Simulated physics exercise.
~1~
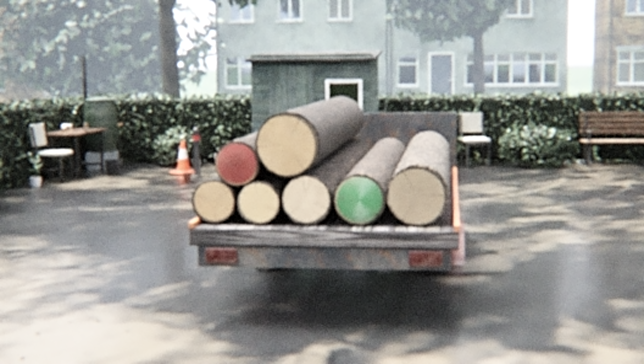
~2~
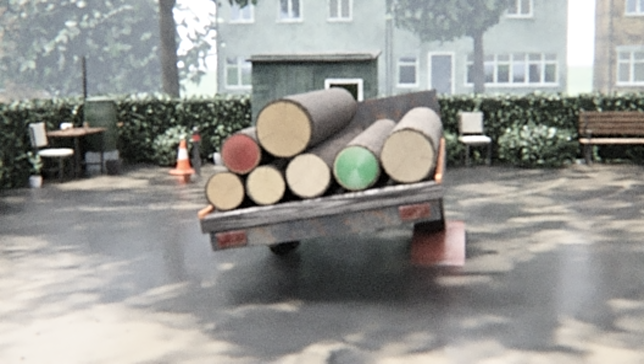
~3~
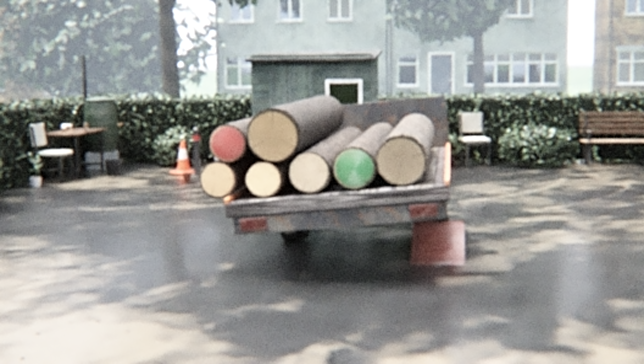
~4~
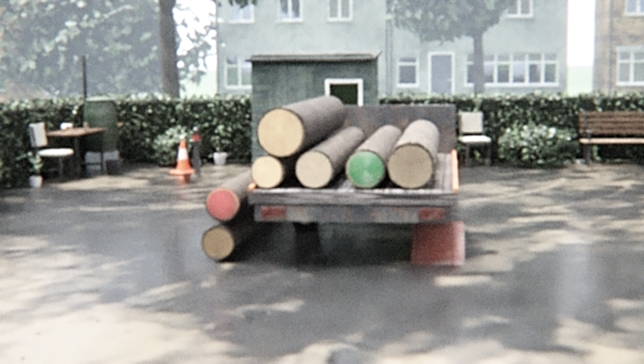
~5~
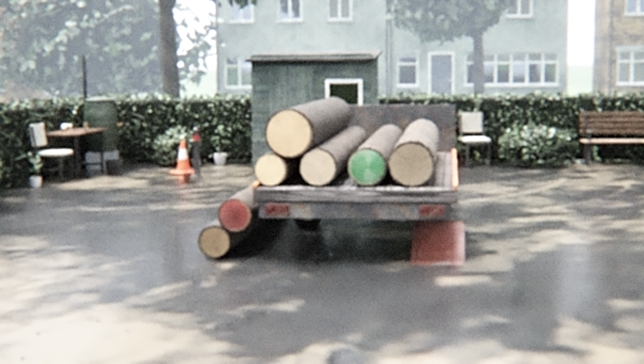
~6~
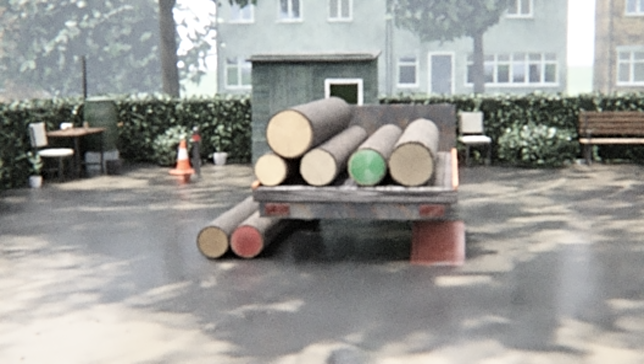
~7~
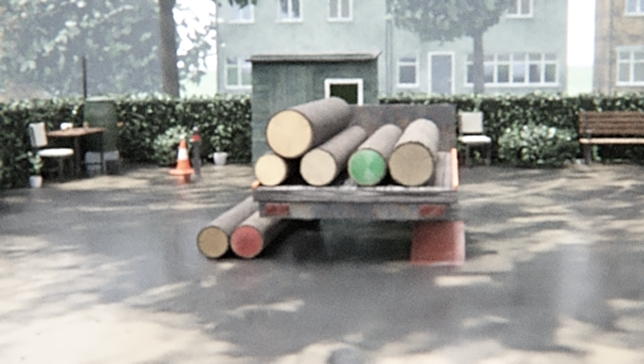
A low trailer stacked with seven loose logs, seen from behind in a paved yard with hedges and houses beyond, creeps away from the still camera. A red-ended log lies at the upper left and a green-ended one sits in the bottom row toward the right. The right side lifts over a reddish hump, tilting the deck down to the left, and the load shifts that way. As the deck levels, the red log and a plain one drop off the left side. The red one settles on the ground beside the plain one, while green stays aboard with four others.
